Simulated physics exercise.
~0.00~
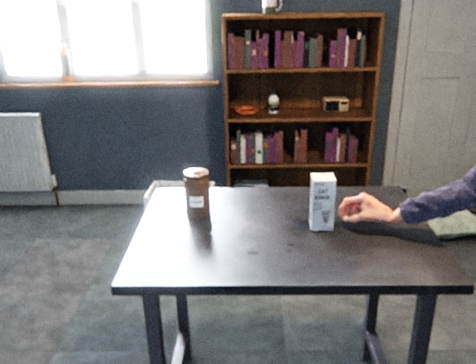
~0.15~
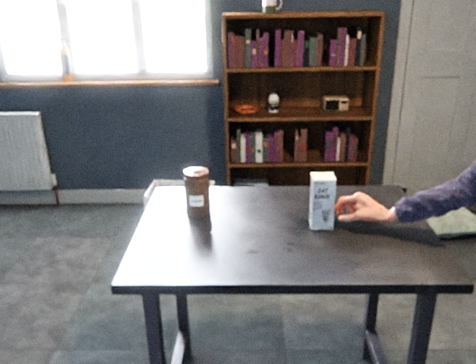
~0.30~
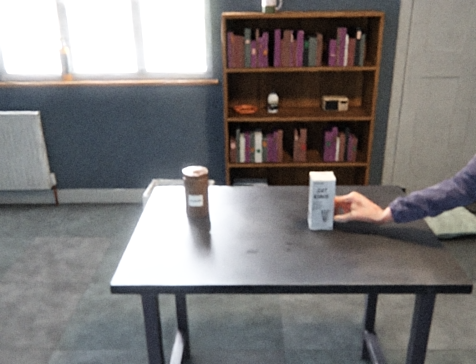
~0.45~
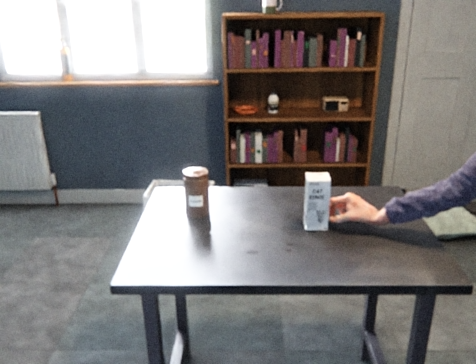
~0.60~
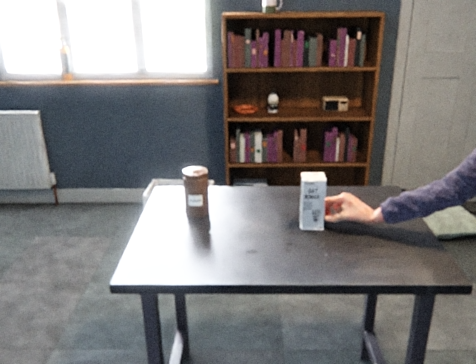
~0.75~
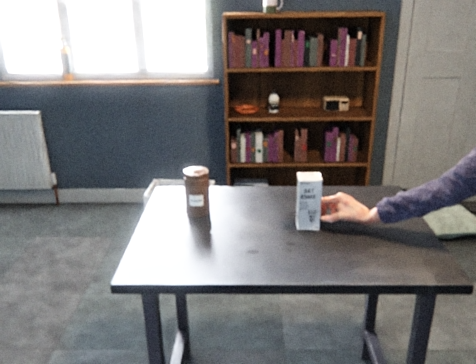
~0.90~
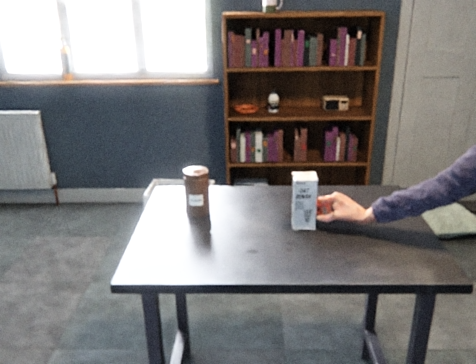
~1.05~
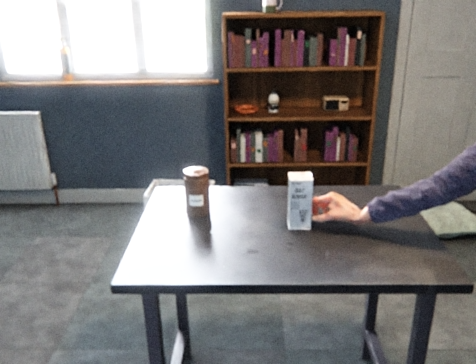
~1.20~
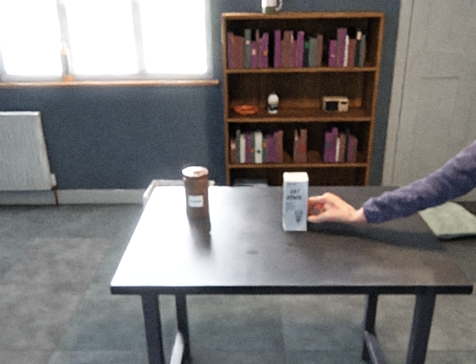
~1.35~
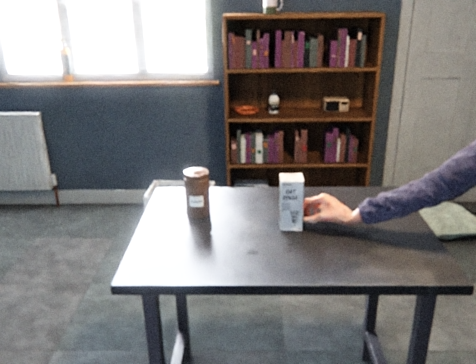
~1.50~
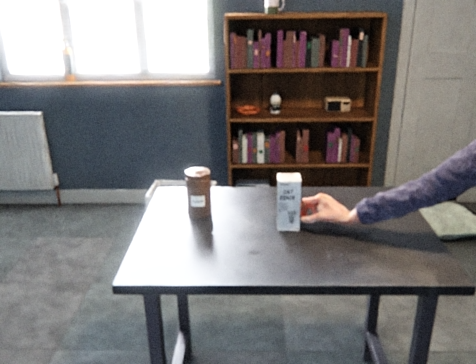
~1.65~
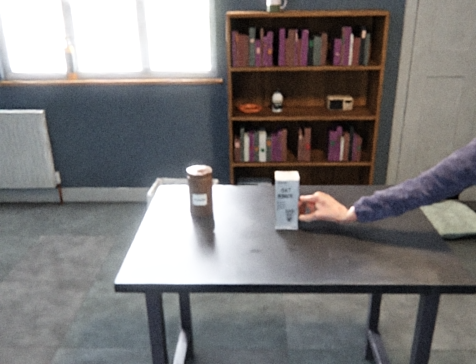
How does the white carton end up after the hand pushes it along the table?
It is still standing upright, a little to the left of where it started and short of the brown jar.
A white carton stands upright on a dark table, with a brown jar to its left and a bookcase against the wall behind. A hand reaches in from the right and comes up against the side of the carton. It pushes the carton slowly to the left, and the carton slides smoothly across the tabletop without tipping. The gap between the carton and the jar narrows, while the jar stays where it is. At the end the carton is still upright, a short way left of where it began, with the hand beside it.
